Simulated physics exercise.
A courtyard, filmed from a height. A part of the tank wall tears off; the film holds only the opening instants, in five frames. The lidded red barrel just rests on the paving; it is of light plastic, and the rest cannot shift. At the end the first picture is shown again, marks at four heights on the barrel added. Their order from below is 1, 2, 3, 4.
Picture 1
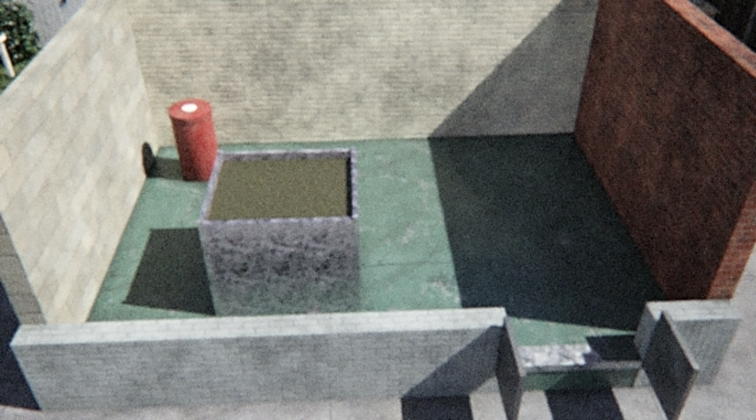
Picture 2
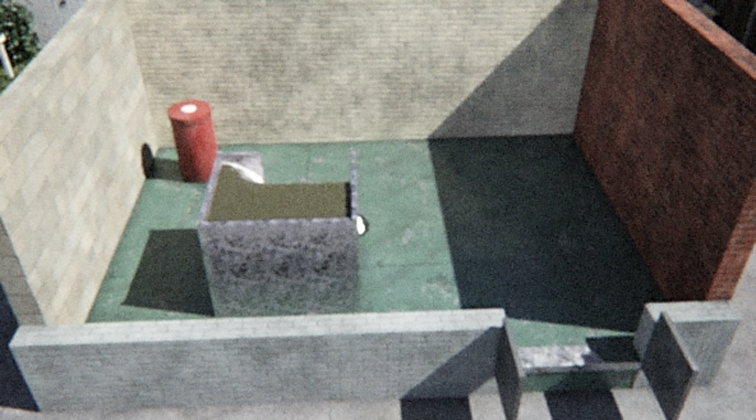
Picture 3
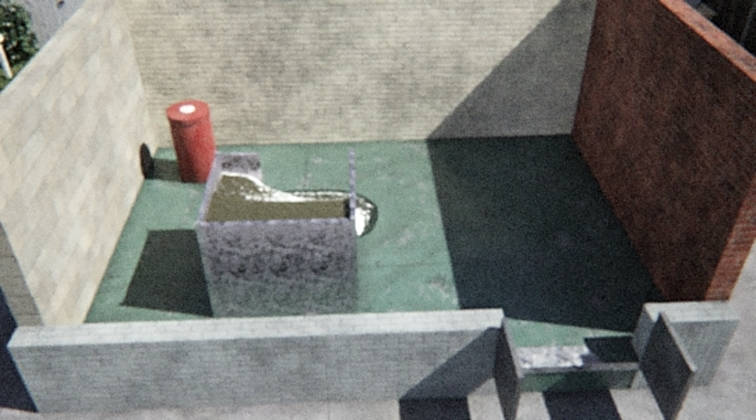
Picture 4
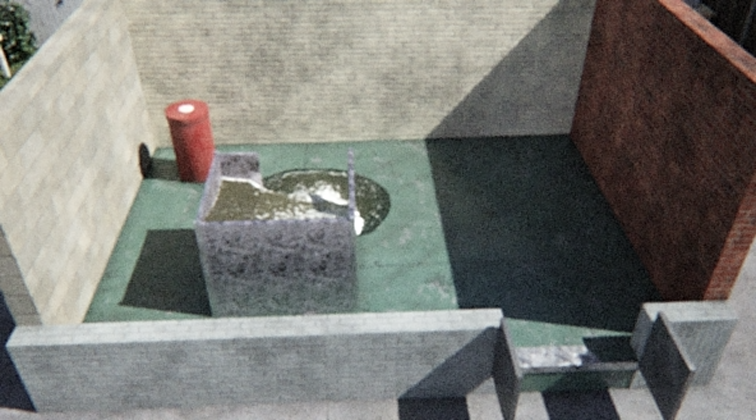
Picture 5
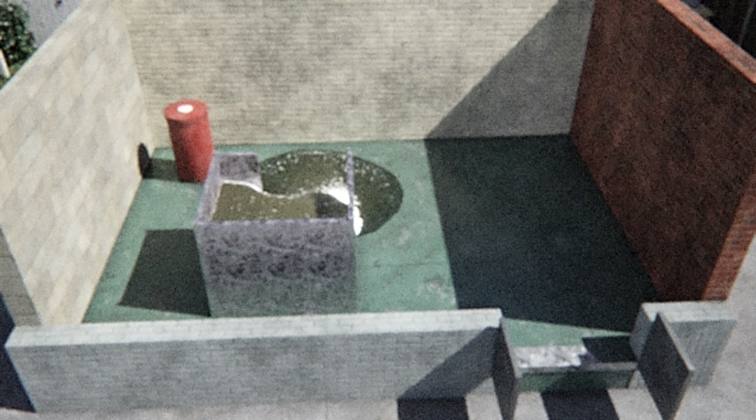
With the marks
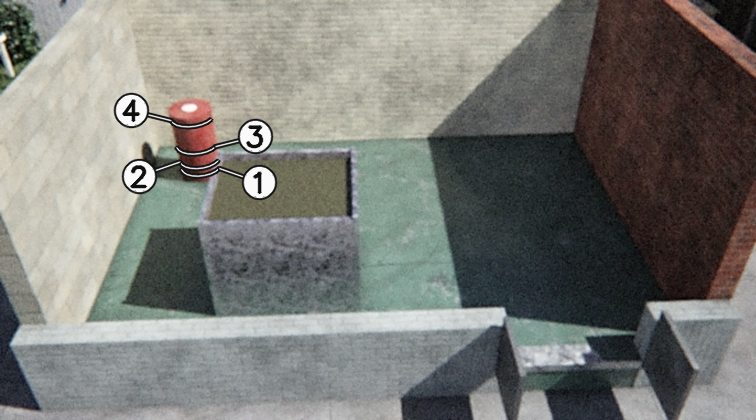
Murky, greenish-brown liquid fills a square stone tank in a walled yard with a red barrel in the corner, seen from above. The liquid drops at the tank's back, pours out behind and beside it, and spreads across the green ground in a widening, glinting dark pool.
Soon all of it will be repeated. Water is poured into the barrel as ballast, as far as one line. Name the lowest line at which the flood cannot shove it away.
Use line 3.
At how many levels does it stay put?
Two.
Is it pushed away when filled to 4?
No.
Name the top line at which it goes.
2 it is.
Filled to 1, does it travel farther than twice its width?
Yes.
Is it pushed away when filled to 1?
Yes, that goes wrong.
In white, 1 at (198, 176); 2 at (196, 168); 3 at (193, 154); 4 at (188, 126); from the bottom up 1, 2, 3, 4.
Choosing 1, it is pushed about 3 times its own width away.
Choosing 2, it is pushed about its own width away.
Choosing 3, it does not move.
Choosing 4, it does not move.
